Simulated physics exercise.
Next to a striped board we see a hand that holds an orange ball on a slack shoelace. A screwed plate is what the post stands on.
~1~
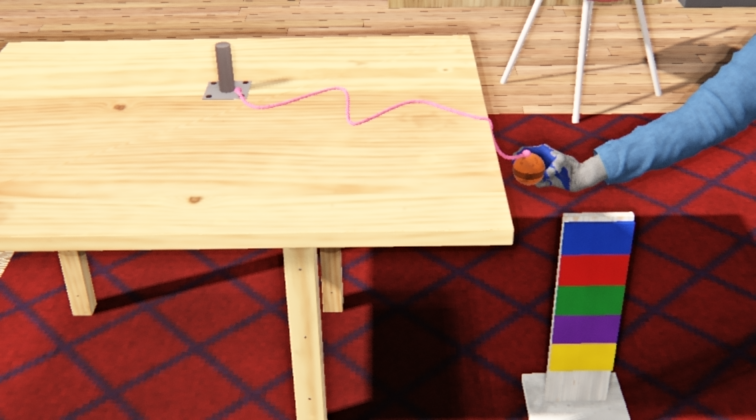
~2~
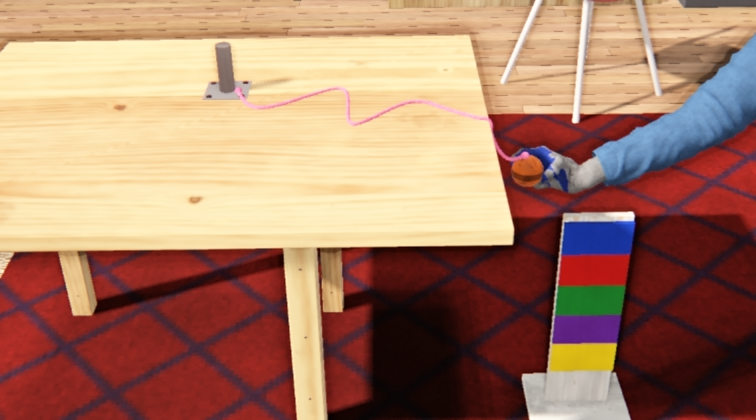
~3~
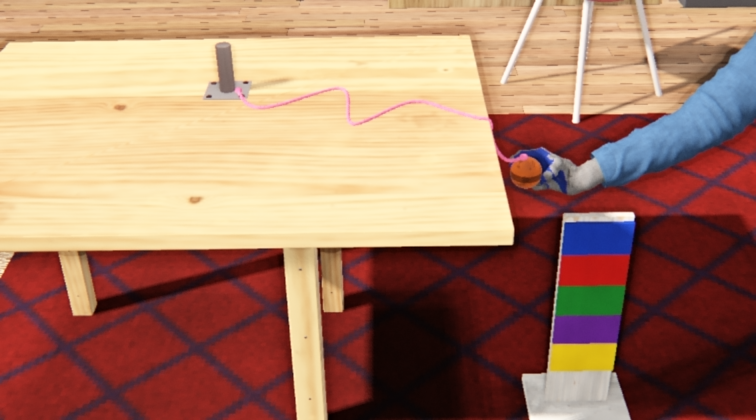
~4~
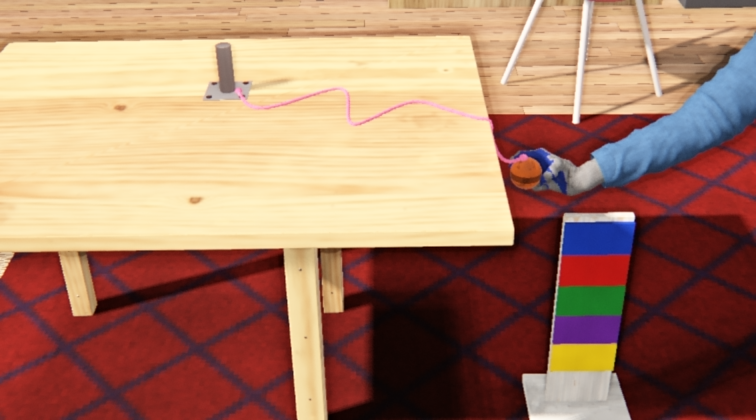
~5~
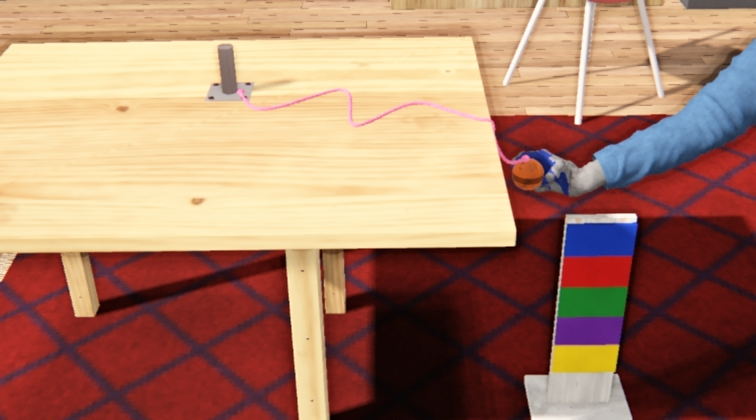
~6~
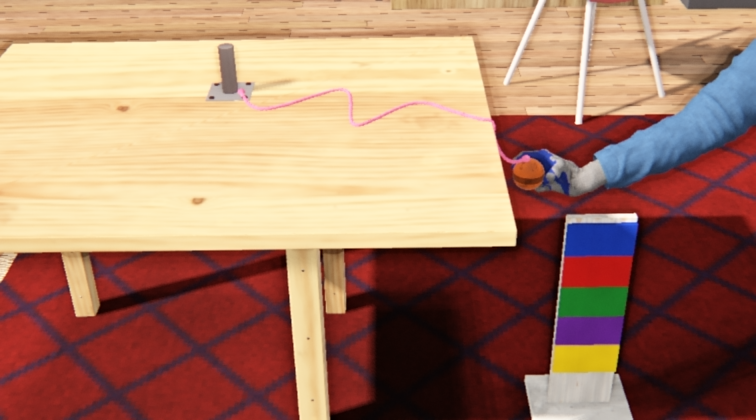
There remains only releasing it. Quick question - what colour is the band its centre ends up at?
It's the green band.
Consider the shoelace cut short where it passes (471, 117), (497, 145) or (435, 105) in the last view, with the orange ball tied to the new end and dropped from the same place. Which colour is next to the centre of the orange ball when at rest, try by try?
First try: Blue; second try: Red; third try: None, it hangs higher.
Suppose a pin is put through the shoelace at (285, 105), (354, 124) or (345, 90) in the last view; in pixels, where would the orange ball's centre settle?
Approximately at (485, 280), at (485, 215) and at (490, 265), in that order.
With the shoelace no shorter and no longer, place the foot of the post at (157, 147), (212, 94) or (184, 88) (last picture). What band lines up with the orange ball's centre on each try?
Red; green; red.
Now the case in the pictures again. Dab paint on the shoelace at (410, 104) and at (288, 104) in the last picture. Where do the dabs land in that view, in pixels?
They finish at (489, 155) and (317, 97) respectively.
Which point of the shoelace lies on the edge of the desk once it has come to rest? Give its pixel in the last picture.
You'd find it at roughly (378, 118).
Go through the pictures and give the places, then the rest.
Orange ball (529, 169); blue (598, 240); red (594, 271); green (590, 302); purple (586, 330); yellow (583, 358), in the first picture.
Orange ball (527, 171); shoelace through (251, 106) (322, 92) (348, 114) (397, 107) (467, 115), in the second picture.
Orange ball (526, 173), in the third picture.
Orange ball (526, 173); shoelace through (251, 106) (322, 92) (349, 114) (397, 107) (468, 116), in the fourth picture.
Orange ball (528, 174), in the fifth picture.
Orange ball (528, 174); shoelace through (253, 107) (325, 93) (351, 115) (400, 108) (470, 116), in the sixth picture.
Soon after, ball near (517, 282); level with red.
Then, ball near (461, 281); level with green.
Further on, ball near (493, 298); level with green.
At rest, ball near (481, 295); level with green. The green one.
